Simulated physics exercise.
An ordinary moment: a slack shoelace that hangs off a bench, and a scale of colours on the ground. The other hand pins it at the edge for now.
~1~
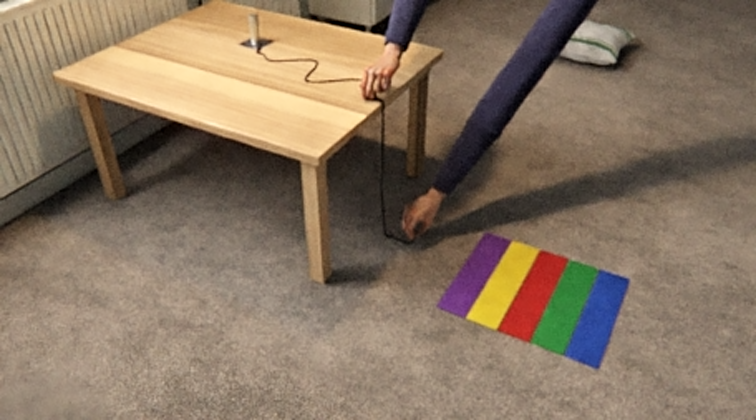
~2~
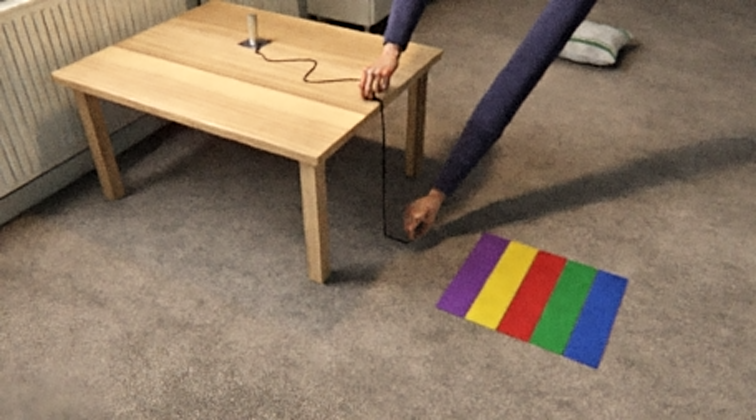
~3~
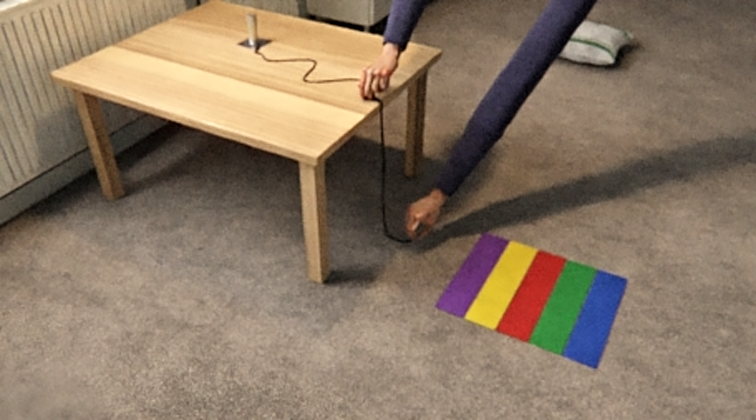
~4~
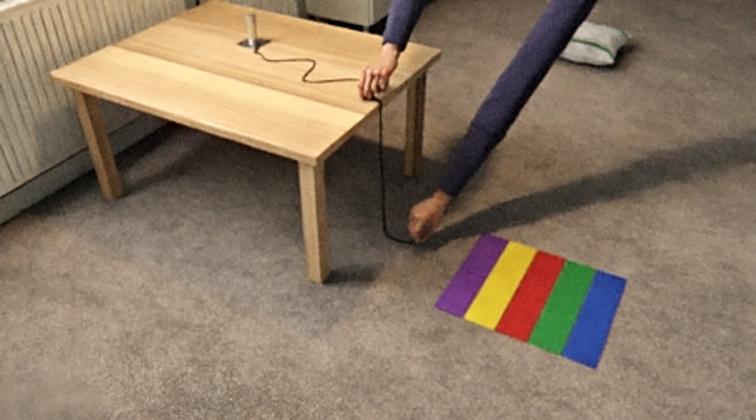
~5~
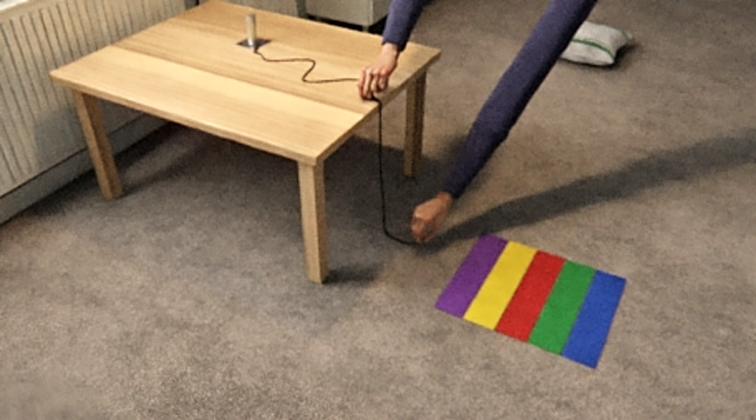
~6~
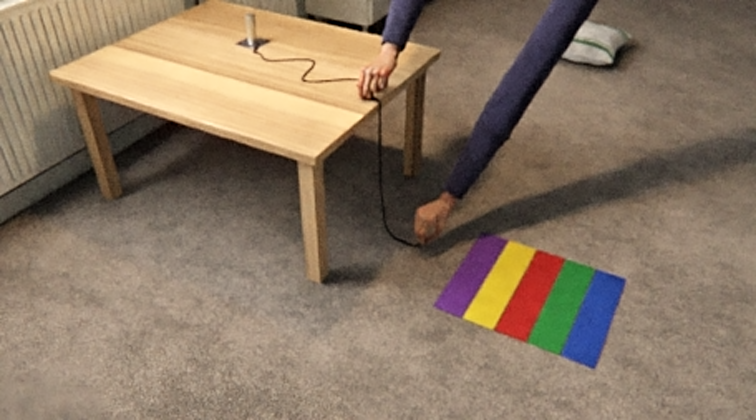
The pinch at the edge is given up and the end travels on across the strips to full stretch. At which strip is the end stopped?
The blue one.
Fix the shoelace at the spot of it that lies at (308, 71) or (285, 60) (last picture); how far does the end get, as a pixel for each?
About (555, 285) and (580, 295).
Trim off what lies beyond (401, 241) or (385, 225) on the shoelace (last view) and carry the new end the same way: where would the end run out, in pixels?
Try by try, around (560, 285) and (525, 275).
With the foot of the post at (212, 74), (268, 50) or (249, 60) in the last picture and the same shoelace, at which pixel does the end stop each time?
Try by try, around (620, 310), (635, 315) and (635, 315).
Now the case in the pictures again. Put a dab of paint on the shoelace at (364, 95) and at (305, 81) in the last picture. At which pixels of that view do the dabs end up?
About (431, 138), and the other about (361, 85).
Soon after, end near (545, 282); over red.
Then, end near (581, 295); over green.
At full stretch, end near (604, 303); over blue. It halts on the blue strip.
